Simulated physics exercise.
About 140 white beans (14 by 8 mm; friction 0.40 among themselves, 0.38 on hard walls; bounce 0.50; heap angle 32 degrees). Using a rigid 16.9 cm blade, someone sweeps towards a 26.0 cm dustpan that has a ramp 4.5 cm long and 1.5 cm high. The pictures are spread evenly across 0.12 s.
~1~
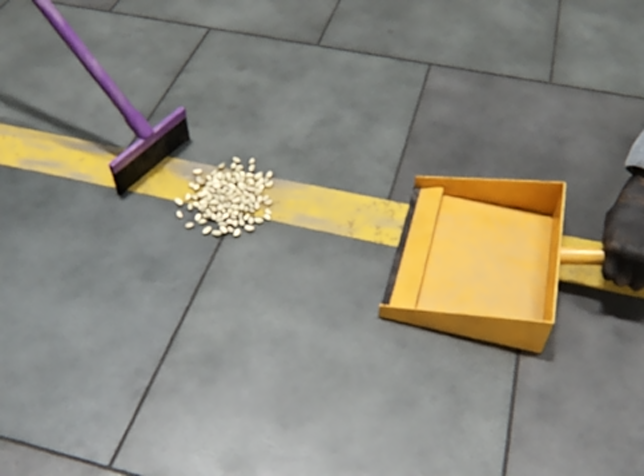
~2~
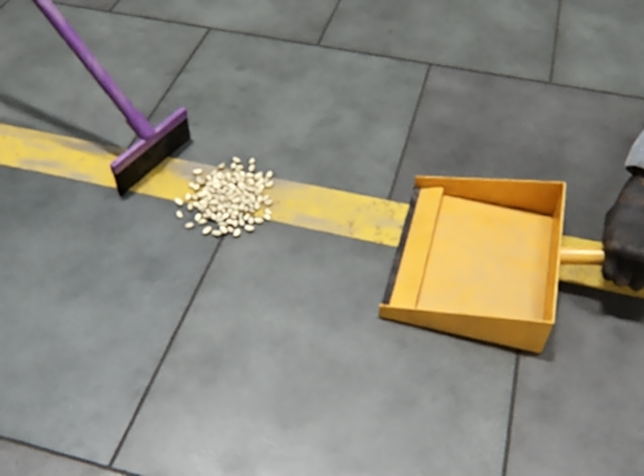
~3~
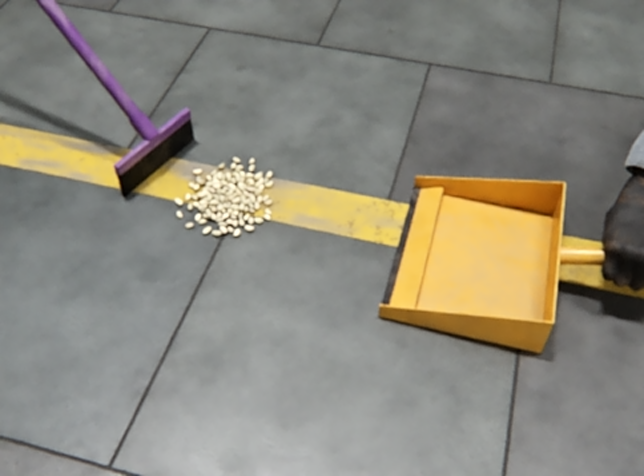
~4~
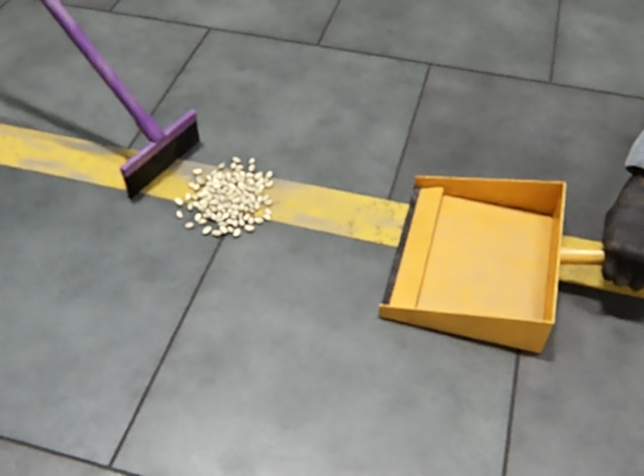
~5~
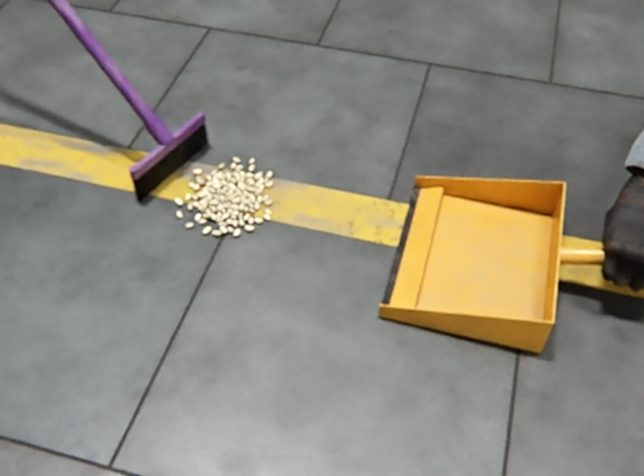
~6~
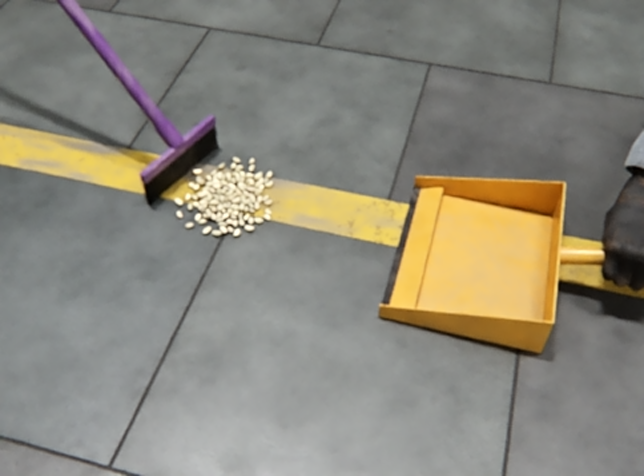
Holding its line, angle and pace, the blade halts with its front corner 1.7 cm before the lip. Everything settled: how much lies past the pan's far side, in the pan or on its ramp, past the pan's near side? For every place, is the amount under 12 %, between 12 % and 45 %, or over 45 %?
Far side: You'll see just a dash of it there, pan: You'll see a middling helping of it there, near side: You'll see just a dash of it there.
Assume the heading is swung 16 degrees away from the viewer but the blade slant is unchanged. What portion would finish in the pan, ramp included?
It would be near 5 per cent.
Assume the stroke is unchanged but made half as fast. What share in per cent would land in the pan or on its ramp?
About 10 per cent.
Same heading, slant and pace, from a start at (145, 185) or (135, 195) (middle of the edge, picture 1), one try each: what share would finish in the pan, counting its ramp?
About 25 and 25 per cent.
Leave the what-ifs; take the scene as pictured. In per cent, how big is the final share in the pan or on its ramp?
I'd say around 20 percent.
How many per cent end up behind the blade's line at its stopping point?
Close to 20 percent.
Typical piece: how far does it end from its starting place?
It works out to roughly 28 cm.
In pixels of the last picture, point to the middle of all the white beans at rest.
About (388, 261).
Then, 0.20 s after the last picture, middle of the blade 20 cm from the lip; 0 % over the lip, far side 0 %, near side 0 %.
Then, 0.33 s after the last picture, middle of the blade 10 cm from the lip; 0 % over the lip, far side 0 %, near side 0 %.
Then, 0.59 s after the last picture, middle of the blade 4 cm from the lip; 25 % over the lip, far side 0 %, near side 5 %.
In the end, far side 0 %, pan 20 %, near side 5 %, in front of the lip or behind the blade 70 %.
